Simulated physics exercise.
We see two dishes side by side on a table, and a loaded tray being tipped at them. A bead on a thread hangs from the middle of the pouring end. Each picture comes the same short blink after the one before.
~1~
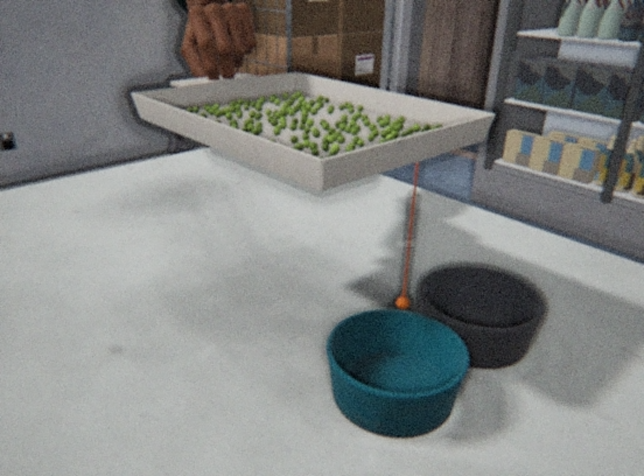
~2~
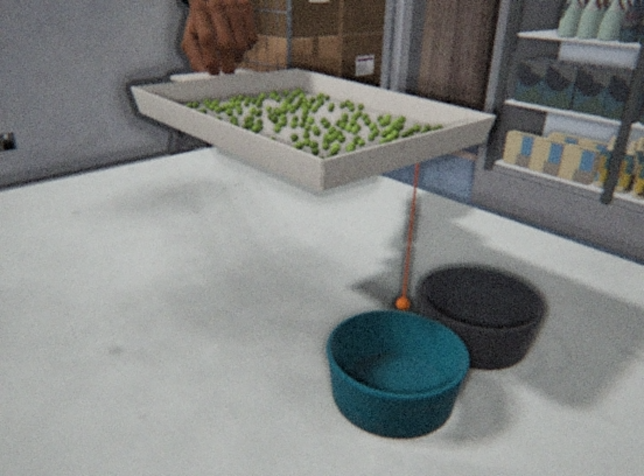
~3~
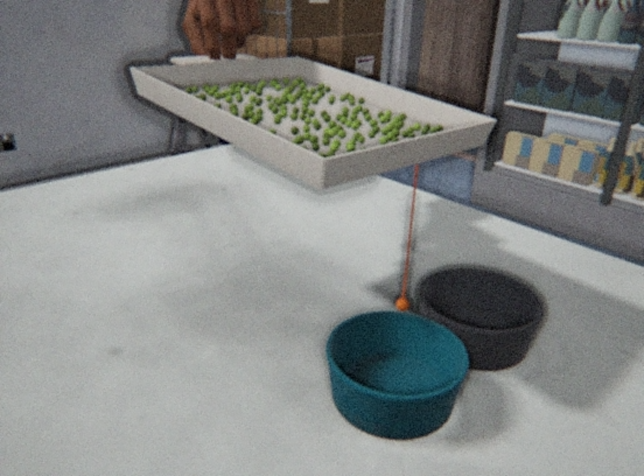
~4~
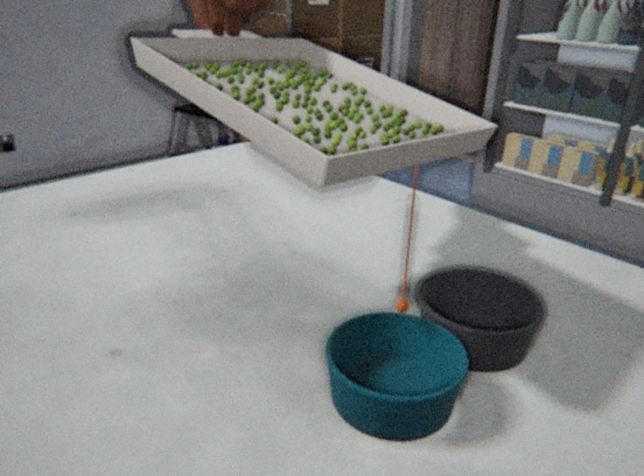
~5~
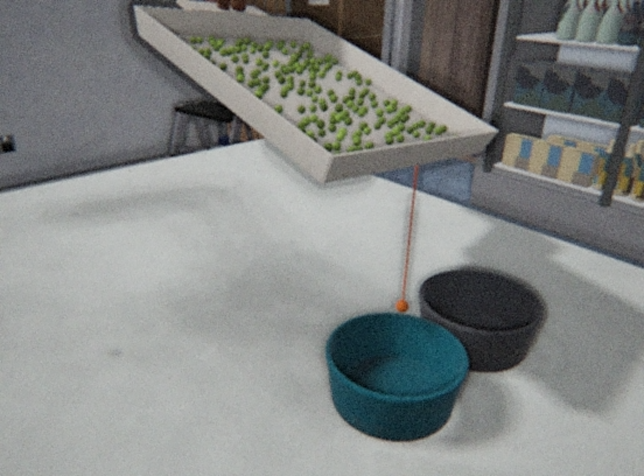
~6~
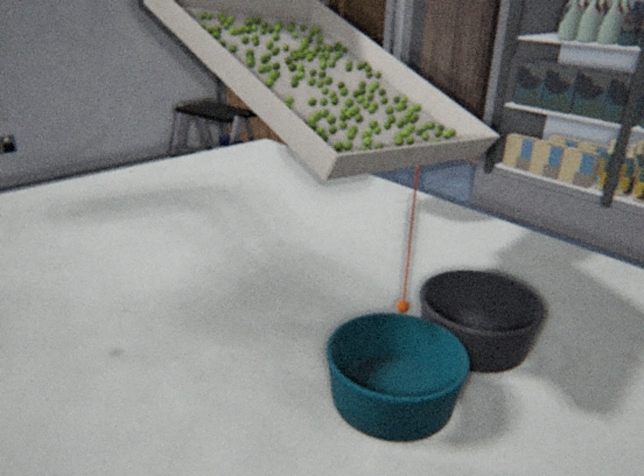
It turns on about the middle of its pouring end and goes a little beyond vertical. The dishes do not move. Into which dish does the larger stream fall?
Fuller: The right-hand dish.
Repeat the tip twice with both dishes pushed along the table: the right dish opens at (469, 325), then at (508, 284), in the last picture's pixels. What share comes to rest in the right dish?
The first gives 60 %, the second 40 %.
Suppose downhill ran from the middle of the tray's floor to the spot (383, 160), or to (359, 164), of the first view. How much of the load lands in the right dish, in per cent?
In turn 0 and 0 in a hundred.
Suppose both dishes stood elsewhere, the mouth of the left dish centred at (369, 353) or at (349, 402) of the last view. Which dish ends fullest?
At the first place the right one, at the second right.
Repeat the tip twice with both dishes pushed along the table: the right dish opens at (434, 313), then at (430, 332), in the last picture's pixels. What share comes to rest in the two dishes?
About 50 and 30 per cent.
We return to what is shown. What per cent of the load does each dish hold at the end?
About: Left dish 10, right dish 80 per cent.
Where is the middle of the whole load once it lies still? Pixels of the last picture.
Near (483, 339).
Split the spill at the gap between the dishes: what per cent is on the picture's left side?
Close to 10 per cent.
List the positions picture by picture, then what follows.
In the first picture, corners of the pouring end near (322, 157) and (487, 114), level; middle of the load near (302, 127), dried peas; left dish near (451, 402); right dish near (531, 338); bead on its thread near (403, 303).
In the second picture, corners of the pouring end near (323, 157) and (488, 115), level; middle of the load near (303, 125).
In the third picture, corners of the pouring end near (325, 156) and (489, 119), tipped barely, lowest at the right corner; middle of the load near (303, 117).
In the fourth picture, corners of the pouring end near (328, 154) and (490, 124), tipped a little, lowest at the right corner; middle of the load near (305, 105).
In the fifth picture, corners of the pouring end near (332, 152) and (491, 128), tipped clearly, lowest at the right corner; middle of the load near (310, 93).
In the sixth picture, corners of the pouring end near (338, 150) and (493, 133), tipped clearly, lowest at the right corner; middle of the load near (320, 84), the bulk on the move; left dish near (451, 406); right dish near (531, 342).
Shortly afterwards, tray tipped steeply; all but a few on the tray; a little in the air.
Next, tray tipped past a quarter turn; near half on the tray; only a few in the left dish; near a quarter in the right dish; a little outside both; a little in the air.
Some moments later, tray tipped past a quarter turn; a little in the left dish; the bulk in the right dish; near a quarter outside both.
In the end, tray tipped past a quarter turn; a little in the left dish; the bulk in the right dish; near a quarter outside both.
